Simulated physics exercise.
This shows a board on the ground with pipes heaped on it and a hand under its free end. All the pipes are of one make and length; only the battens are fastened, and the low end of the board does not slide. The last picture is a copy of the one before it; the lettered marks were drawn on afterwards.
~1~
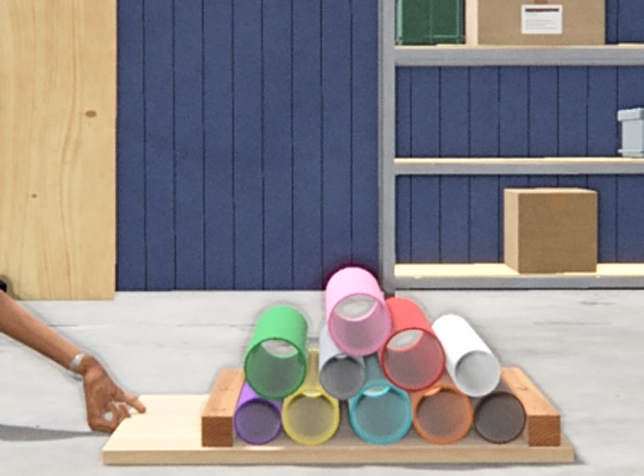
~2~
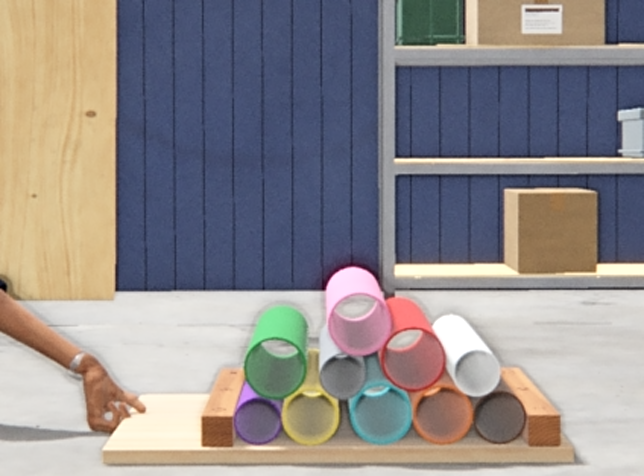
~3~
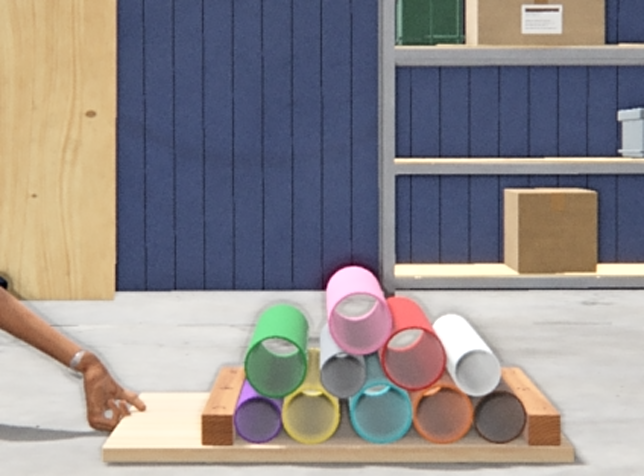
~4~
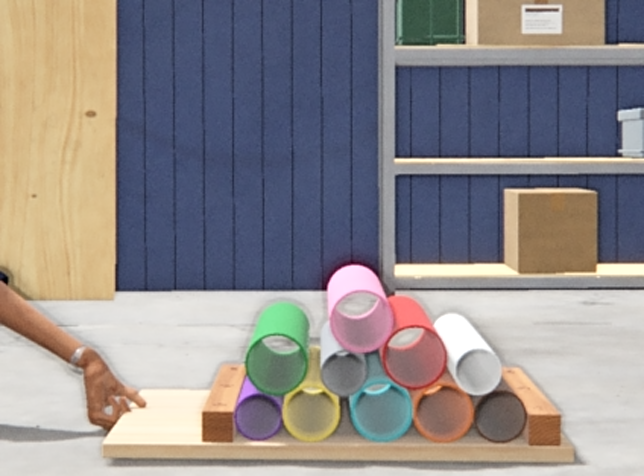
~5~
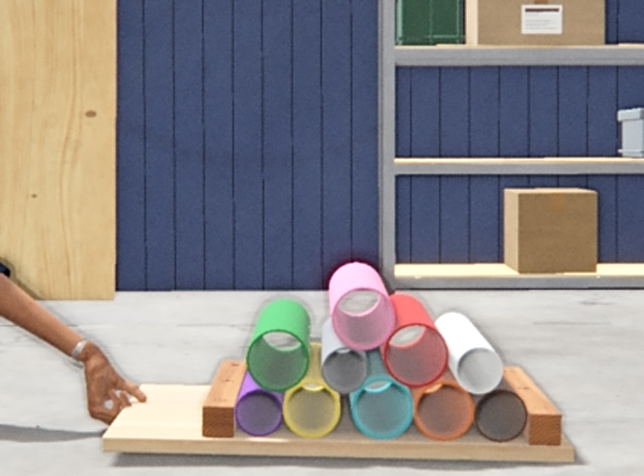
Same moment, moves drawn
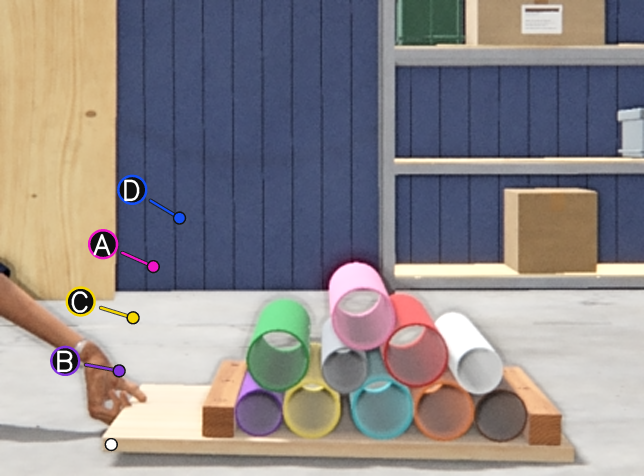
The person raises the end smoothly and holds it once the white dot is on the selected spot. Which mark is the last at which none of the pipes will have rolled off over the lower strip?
Lift it to C and no more.
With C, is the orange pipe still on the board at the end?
The orange pipe: Yes.
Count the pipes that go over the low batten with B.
It comes to none.
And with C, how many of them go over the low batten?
The count is none.
On the marked copy, A at (153, 267); B at (119, 371); C at (133, 318); D at (179, 218); the white dot at (111, 444).
Following C. Soon after the start, board at 13°.
Later, board at 18°.
In the end, board at 18°, none over the low batten.
As for the rest, A three over the low batten (red, white, pink); B none over the low batten; D three over the low batten (red, white, pink).
